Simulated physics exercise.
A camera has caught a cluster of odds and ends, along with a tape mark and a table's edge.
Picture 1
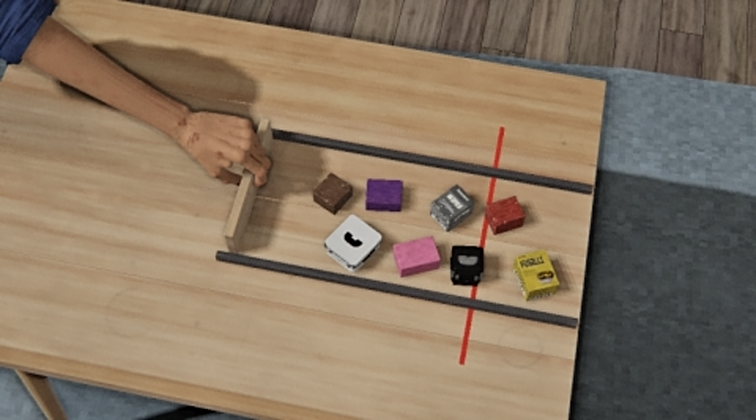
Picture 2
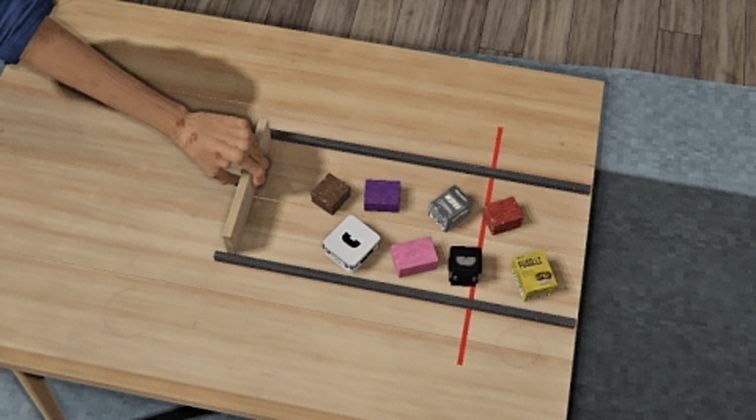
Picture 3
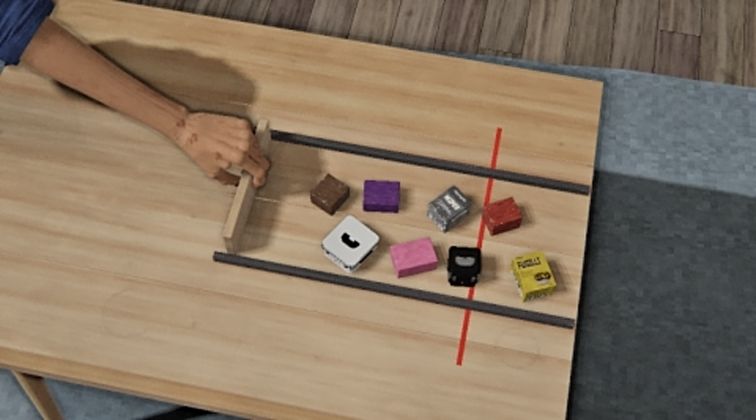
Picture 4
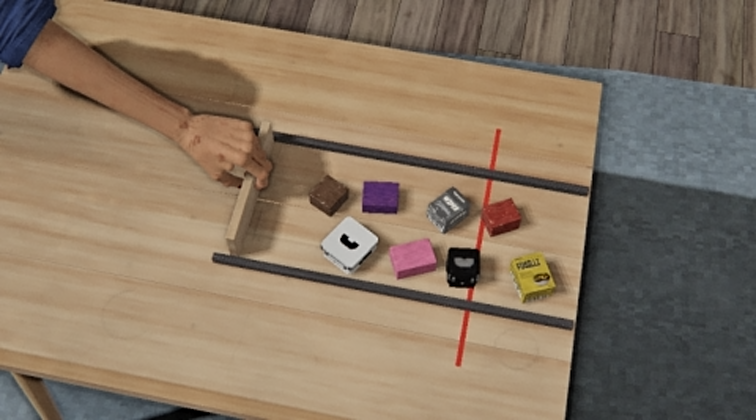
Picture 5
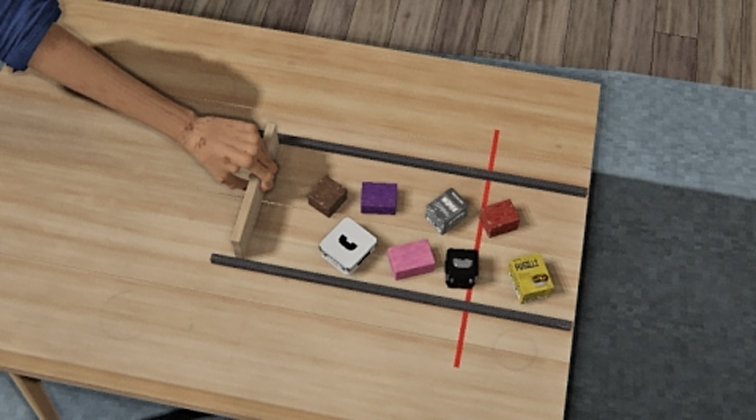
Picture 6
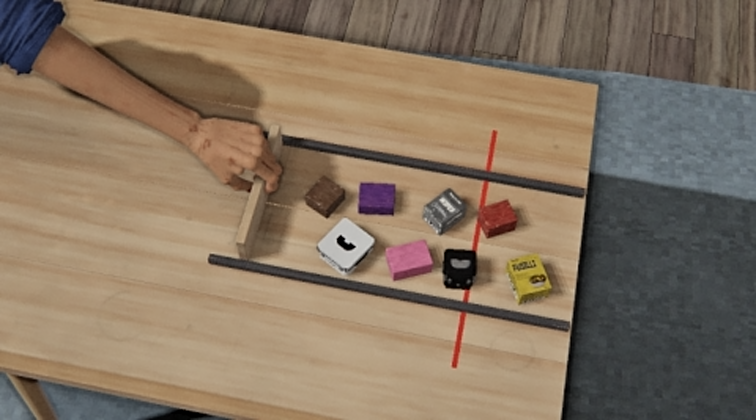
A hand grips an upright wooden board on a pale wooden table, seen from above at a tilt, with wood flooring and blue-grey carpet beyond. Between two dark rails sit brown, purple, grey and red blocks above white, pink, black and yellow ones, a red line crossing near the right. The hand nudges the board slightly right, the objects stay put, and the view drifts very slightly.
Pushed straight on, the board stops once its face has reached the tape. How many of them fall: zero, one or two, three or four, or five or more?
So the count of drops is a mere one or two.
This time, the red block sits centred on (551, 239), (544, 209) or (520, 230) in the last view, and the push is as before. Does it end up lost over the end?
Results in turn - not saved; saved; not saved.
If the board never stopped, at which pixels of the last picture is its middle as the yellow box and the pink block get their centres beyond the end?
I'd put it close to (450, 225), and close to (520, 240) for the other one.
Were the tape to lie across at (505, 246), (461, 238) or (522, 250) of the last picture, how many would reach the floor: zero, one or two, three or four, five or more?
So, taking them in turn, I'd give three to four; either one or two; at least five.
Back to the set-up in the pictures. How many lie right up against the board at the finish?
Result: 2 in all.
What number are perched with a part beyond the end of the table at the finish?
The total here is 1.
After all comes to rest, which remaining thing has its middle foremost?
That's the black case.
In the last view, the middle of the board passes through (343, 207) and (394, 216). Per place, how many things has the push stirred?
First position 3; second position 7.
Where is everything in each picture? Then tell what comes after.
The first picture shows yellow box (536, 276); red block (505, 216); black case (467, 266); board (250, 185); tape (483, 238).
The second picture shows red block (503, 216); purple block (382, 196).
The third picture shows black case (464, 266); grey box (450, 209).
The fourth picture shows yellow box (532, 278); white case (350, 246).
The fifth picture shows red block (499, 218); brown block (328, 197).
The sixth picture shows yellow box (528, 279); red block (497, 219); black case (459, 269); board (261, 192); tape (476, 241).
Soon after, none off yet; yellow box at rest near (528, 279); red block at rest near (497, 219); black case at rest near (459, 269).
After that, none off yet; yellow box moving near (535, 279); red block displaced about its own width near (522, 225); black case displaced about its own width near (500, 279).
In the end, the number that fall off is one or two; gone, red block and yellow box.
